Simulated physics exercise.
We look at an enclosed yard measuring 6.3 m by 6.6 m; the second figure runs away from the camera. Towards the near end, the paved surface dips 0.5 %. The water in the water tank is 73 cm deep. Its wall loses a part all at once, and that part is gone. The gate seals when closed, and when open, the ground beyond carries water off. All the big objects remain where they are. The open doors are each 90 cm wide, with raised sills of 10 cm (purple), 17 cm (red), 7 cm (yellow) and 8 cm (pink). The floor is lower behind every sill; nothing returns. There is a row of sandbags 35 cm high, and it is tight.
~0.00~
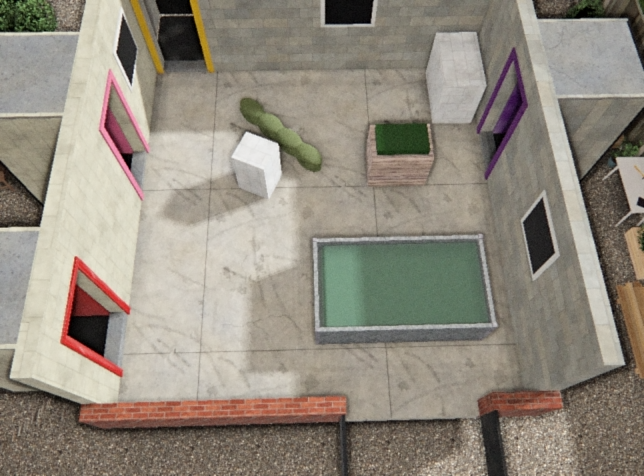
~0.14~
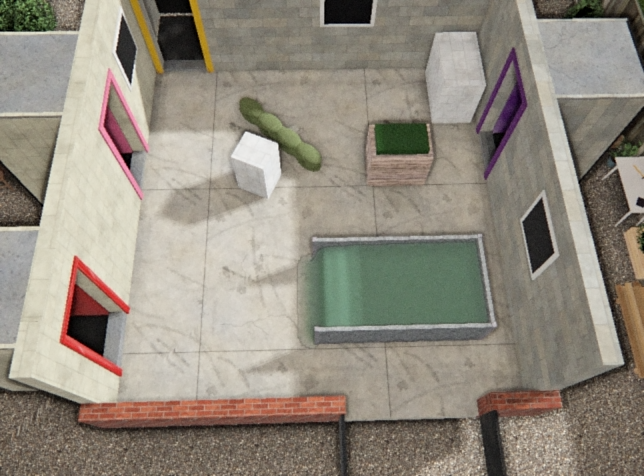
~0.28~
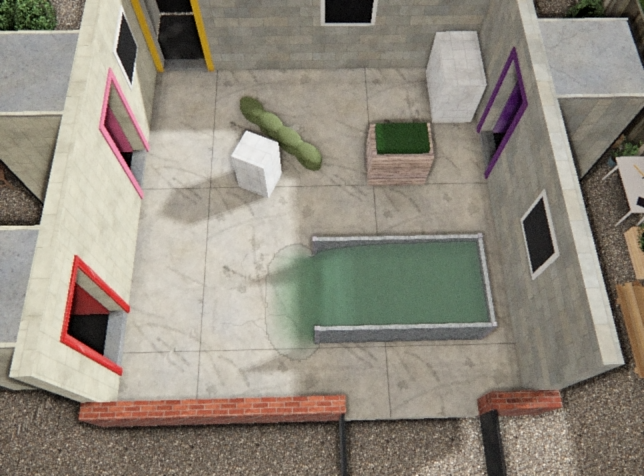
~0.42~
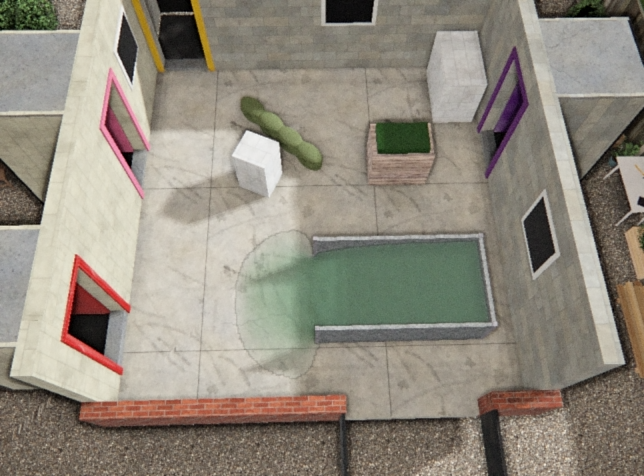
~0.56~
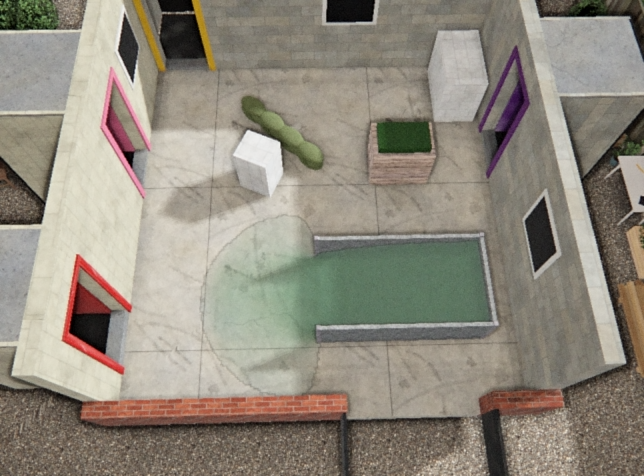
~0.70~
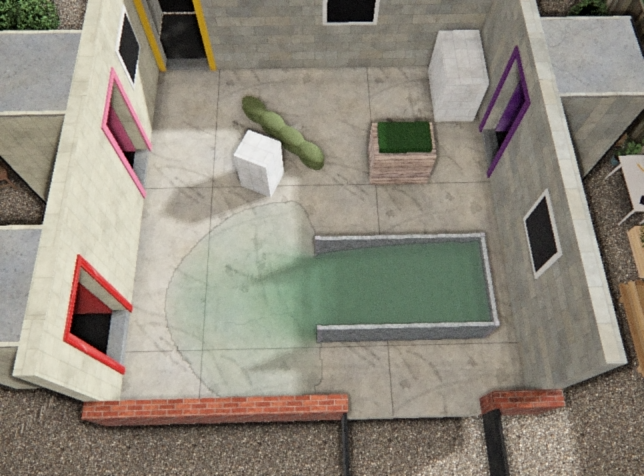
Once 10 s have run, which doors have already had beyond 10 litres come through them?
The purple door will not let too much through; the red door will let too much through; the yellow door will let too much through; the pink door will let too much through.
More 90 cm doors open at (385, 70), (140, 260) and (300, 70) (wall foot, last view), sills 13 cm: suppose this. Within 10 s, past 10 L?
Per doorway, in order: Insufficient / sufficient / insufficient.
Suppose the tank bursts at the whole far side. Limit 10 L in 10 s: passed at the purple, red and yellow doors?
The purple door comes out more than that, the red door less than that and the yellow door more than that.
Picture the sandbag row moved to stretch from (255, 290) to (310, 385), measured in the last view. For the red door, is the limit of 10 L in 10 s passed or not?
Against that limit: Red below.
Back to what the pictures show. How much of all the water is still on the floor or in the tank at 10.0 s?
Some 80 per cent remains.
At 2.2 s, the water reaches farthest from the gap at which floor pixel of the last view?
I'd put it close to (154, 119).
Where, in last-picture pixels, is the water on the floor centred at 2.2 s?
About (274, 295).
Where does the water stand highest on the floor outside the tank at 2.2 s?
Spot: Approx. (120, 407).
After 1.4 s water covers 30 % of the floor and is deepest (41 cm) near (120, 407); purple door not reached, red door 30 cm at the sill, 15 L in, yellow door not reached, pink door not reached.
After 2.2 s water covers 35 % of the floor and is deepest (42 cm) near (120, 407); purple door not reached, red door 35 cm at the sill, 63 L in, yellow door not reached, pink door 15 cm at the sill, 2 L in.
After 3.5 s water covers 45 % of the floor and is deepest (26 cm) near (127, 349); purple door not reached, red door 25 cm at the sill, 157 L in, yellow door 18 cm at the sill, 22 L in, pink door 12 cm at the sill, 25 L in.
After 6.0 s water covers 70 % of the floor and is deepest (18 cm) near (193, 95); purple door not reached, red door 11 cm at the sill, 174 L in, yellow door 17 cm at the sill, 151 L in, pink door 8 cm at the sill, 35 L in.
After 10.0 s water covers 95 % of the floor and is deepest (10 cm) near (491, 258); purple door 6 cm at the sill, 0 L in, red door 6 cm at the sill, 174 L in, yellow door 8 cm at the sill, 227 L in, pink door 8 cm at the sill, 37 L in.
